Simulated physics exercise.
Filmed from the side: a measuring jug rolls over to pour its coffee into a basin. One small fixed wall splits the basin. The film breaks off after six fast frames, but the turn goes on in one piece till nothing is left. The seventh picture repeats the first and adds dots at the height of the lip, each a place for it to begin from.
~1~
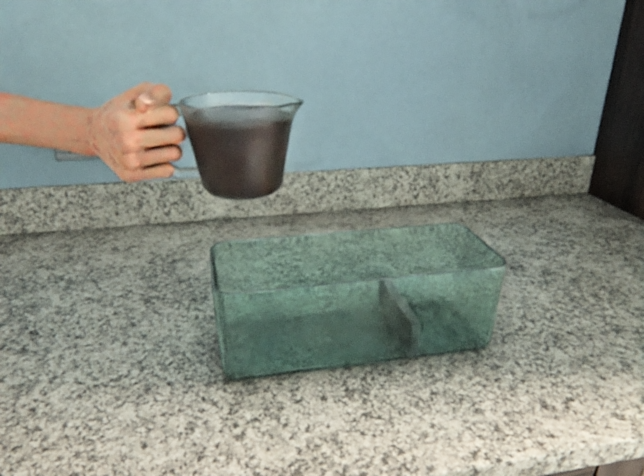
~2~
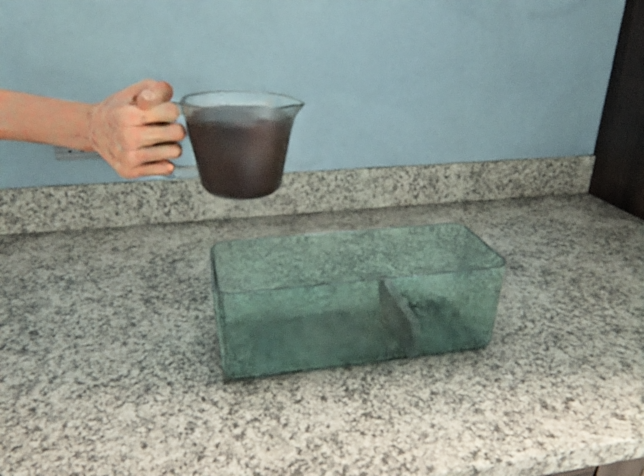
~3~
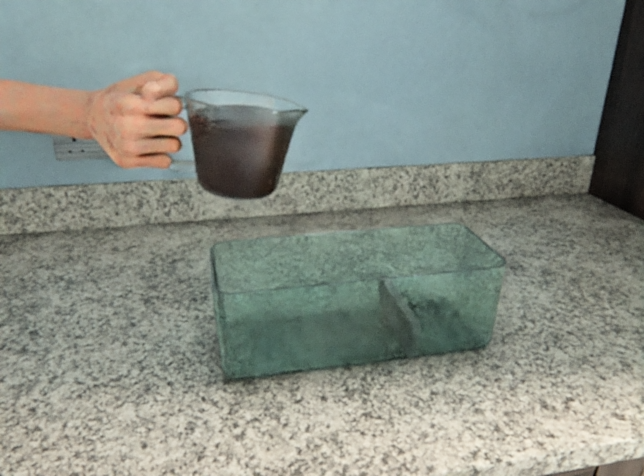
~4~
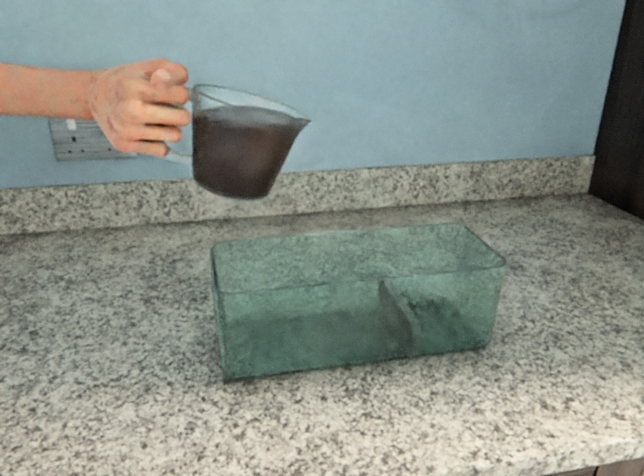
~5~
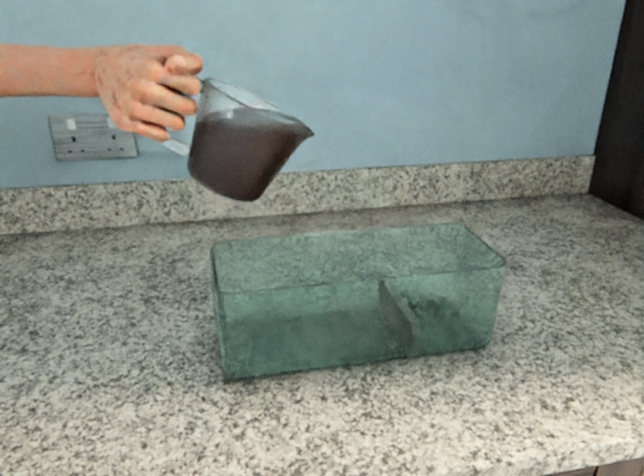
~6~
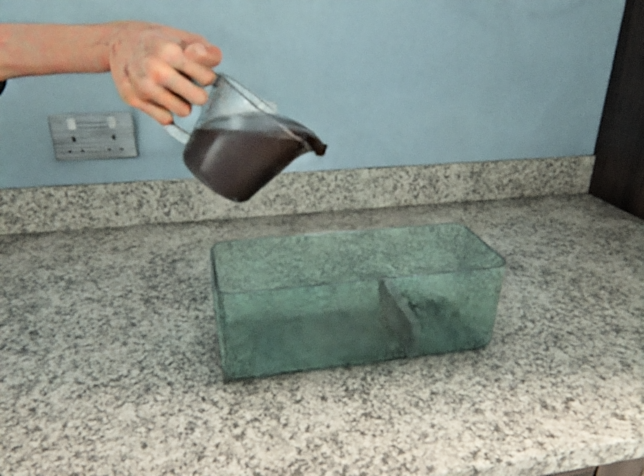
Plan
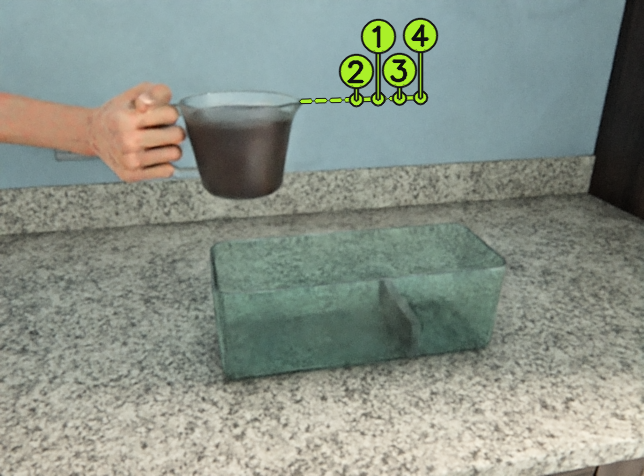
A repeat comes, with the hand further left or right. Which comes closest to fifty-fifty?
The best dot is 2.
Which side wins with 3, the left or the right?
The right one.
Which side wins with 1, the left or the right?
The right side.
On the marked copy, 1 at (378, 98); 2 at (356, 99); 3 at (399, 98); 4 at (420, 97).
If 1 is chosen, about 11 % ends left of the wall and 88 % right of it.
If 2 is chosen, about 51 % ends left of the wall and 48 % right of it.
If 3 is chosen, about 13 % ends left of the wall and 84 % right of it.
If 4 is chosen, about 25 % ends left of the wall and 72 % right of it; 3 % is lost outside.
